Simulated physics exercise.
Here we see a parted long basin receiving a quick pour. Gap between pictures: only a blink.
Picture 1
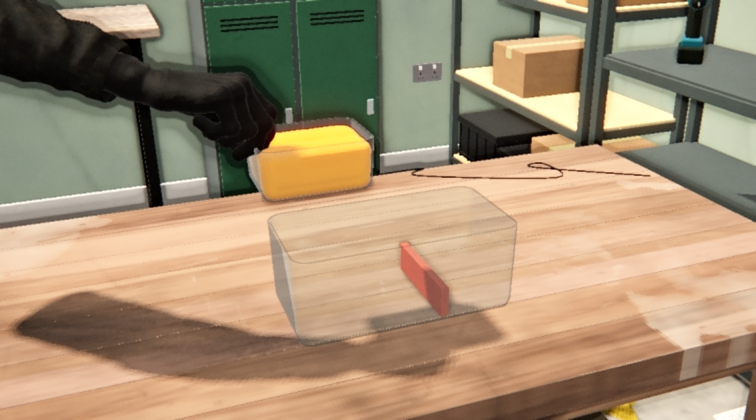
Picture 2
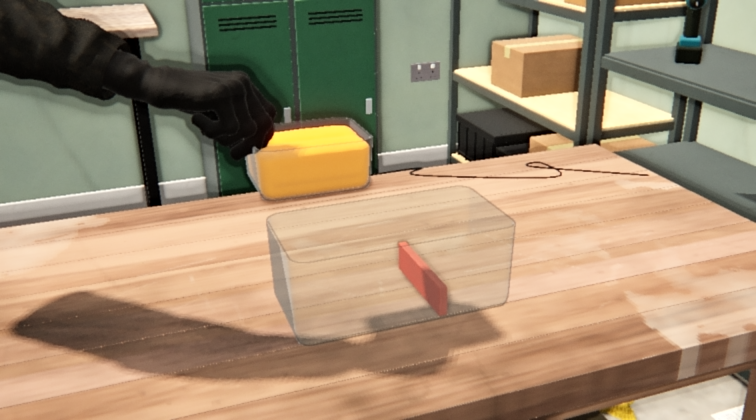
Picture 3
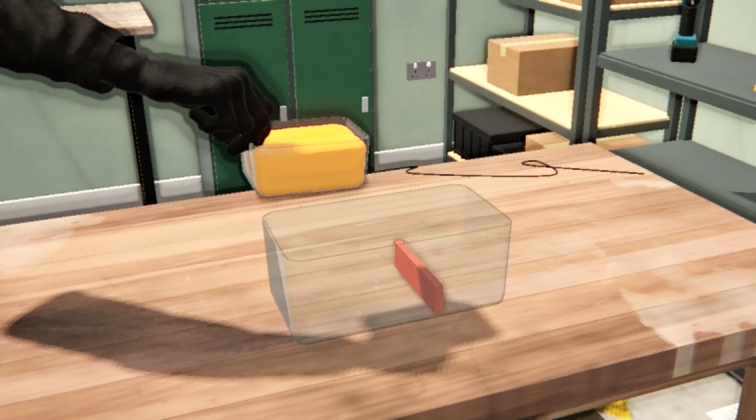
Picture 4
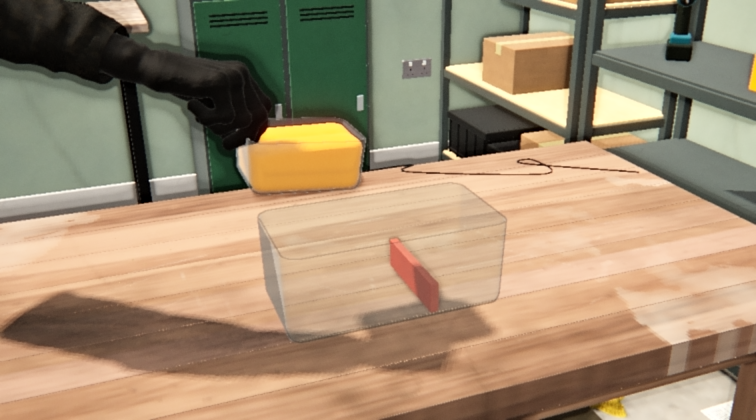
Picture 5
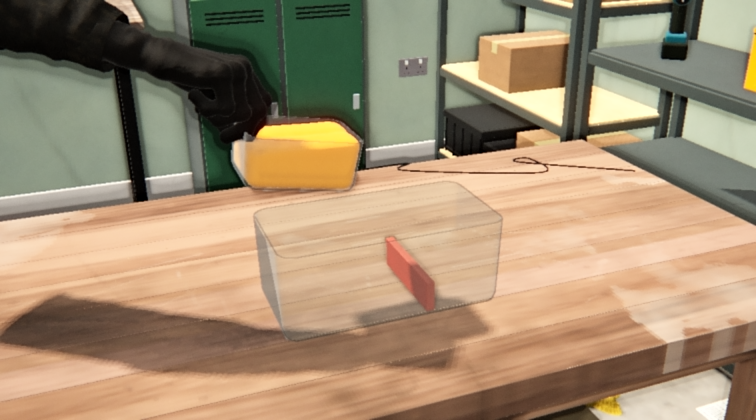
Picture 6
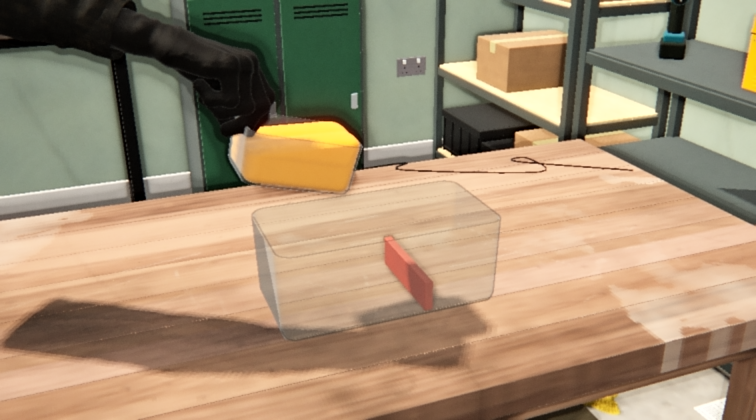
A black-gloved hand held a see-through container of yellow liquid above a wooden table and slowly tilted it to the right, behind a clear, empty basin with a small red divider inside.
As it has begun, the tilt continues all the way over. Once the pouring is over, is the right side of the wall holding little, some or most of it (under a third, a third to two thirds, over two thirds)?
It holds little.
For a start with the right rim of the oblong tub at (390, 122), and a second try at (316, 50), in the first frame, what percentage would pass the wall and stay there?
Roughly 65 percent on the first try and 5 percent on the second.
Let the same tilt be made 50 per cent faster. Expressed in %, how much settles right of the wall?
About 15 %.
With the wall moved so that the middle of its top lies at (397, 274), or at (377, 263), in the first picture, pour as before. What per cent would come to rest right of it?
First try close to 65 percent, second try close to 80 percent.
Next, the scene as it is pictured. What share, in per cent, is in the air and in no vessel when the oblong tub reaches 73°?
Around 25 in a hundred.
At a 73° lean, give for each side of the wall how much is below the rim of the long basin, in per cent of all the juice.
Left about 35, right about 15.
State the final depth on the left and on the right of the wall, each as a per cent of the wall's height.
Left near 40; right near 30.
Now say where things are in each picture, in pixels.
In the first frame, tilt 0°; pouring edge (362, 129); surface from (252, 148) to (360, 135); the long basin's rim runs from (279, 241) to (493, 206); the wall's top is at (423, 265).
In the second frame, tilt 1°; pouring edge (361, 129); surface from (251, 147) to (358, 135).
In the third frame, tilt 3°; pouring edge (358, 129); surface from (247, 145) to (354, 134).
In the fourth frame, tilt 6°; pouring edge (354, 130); surface from (243, 143) to (351, 132).
In the fifth frame, tilt 10°; pouring edge (351, 133); surface from (240, 141) to (348, 130).
In the sixth frame, tilt 15°; pouring edge (350, 138); surface from (238, 141) to (349, 132); 1 per cent is over the edge.
A moment on, the oblong tub is tipped part way and 25 per cent is still to pour, 34 is left of the wall and 15 right of it.
Next, the oblong tub is tipped right over and 2 per cent is still to pour, 72 is left of the wall and 23 right of it.
Then the oblong tub is tipped right over and 0 per cent is still to pour, 76 is left of the wall and 23 right of it.
Later the oblong tub is tipped right over and 0 per cent is still to pour, 76 is left of the wall and 23 right of it.
At rest 76 per cent lies left of the wall, 23 right of it and 1 outside.
